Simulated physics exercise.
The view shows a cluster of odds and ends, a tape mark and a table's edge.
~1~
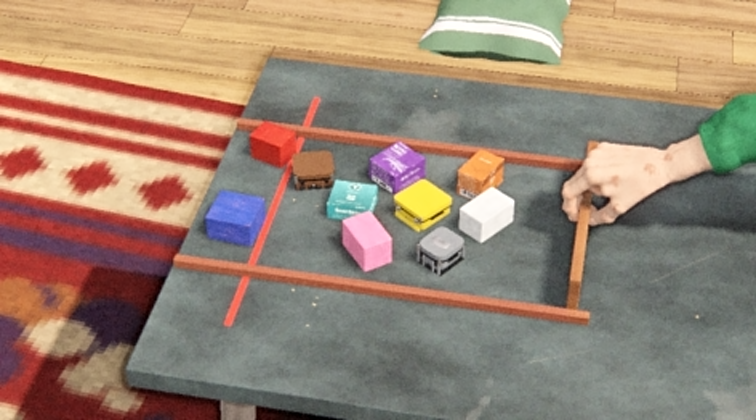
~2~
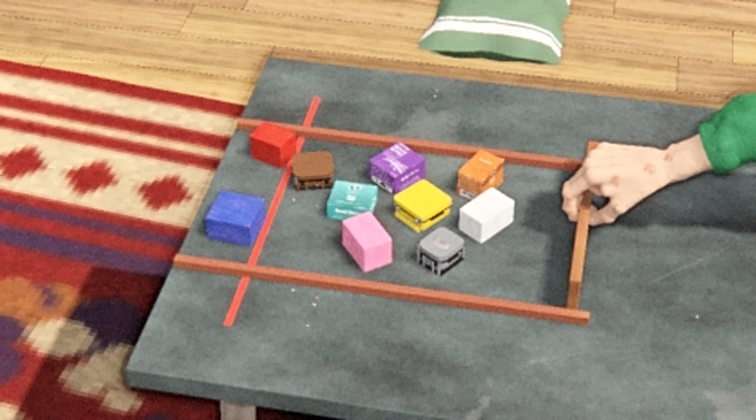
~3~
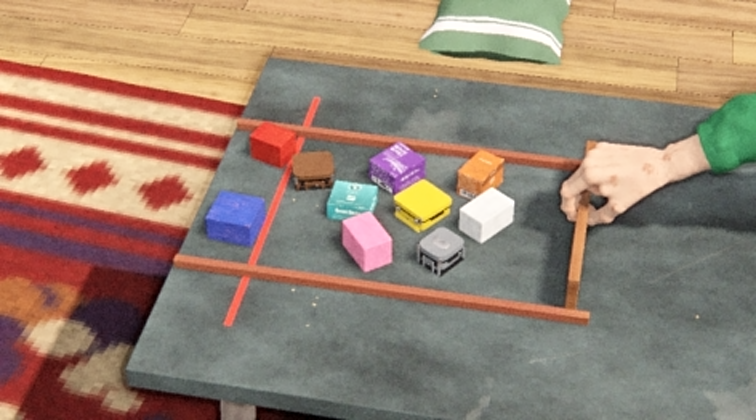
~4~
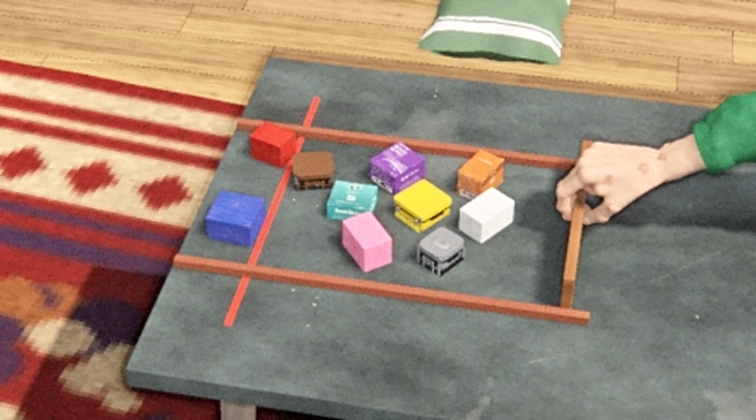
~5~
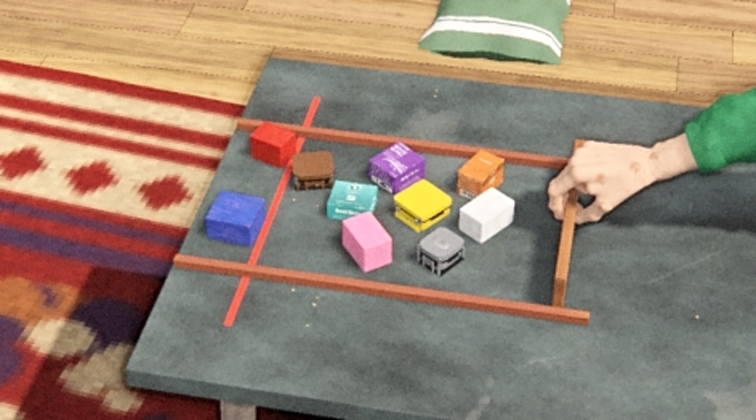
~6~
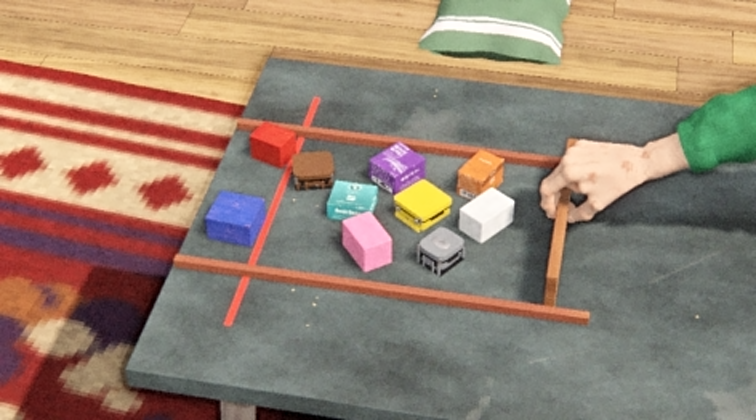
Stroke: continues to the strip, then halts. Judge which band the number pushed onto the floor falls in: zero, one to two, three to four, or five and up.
It falls in the three to four band.
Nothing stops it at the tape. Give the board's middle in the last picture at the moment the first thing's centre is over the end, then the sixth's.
Pixels in order: Roughly (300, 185), roughly (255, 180).
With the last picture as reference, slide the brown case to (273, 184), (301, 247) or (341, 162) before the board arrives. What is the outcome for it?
Well, the brown case goes off the edge first, goes off the edge next, and goes off the edge last.
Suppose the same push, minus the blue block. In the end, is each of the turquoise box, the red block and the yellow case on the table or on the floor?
The turquoise box tumbles off; the red block goes over; the yellow case is kept.
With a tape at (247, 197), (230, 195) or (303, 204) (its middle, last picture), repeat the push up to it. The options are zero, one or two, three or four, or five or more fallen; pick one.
In turn: Five or over, five or more, none.
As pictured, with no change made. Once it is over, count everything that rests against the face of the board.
Number: 3.
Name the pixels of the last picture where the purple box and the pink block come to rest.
Purple box at (250, 135), pink block at (217, 218).
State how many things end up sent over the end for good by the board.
Result - number fallen: 4.
A little later, none off yet; blue block at rest near (236, 219); red block at rest near (273, 145); brown case at rest near (313, 171).
When it is over, the number that fall off is three or four; down, turquoise box, brown case, red block and blue block.
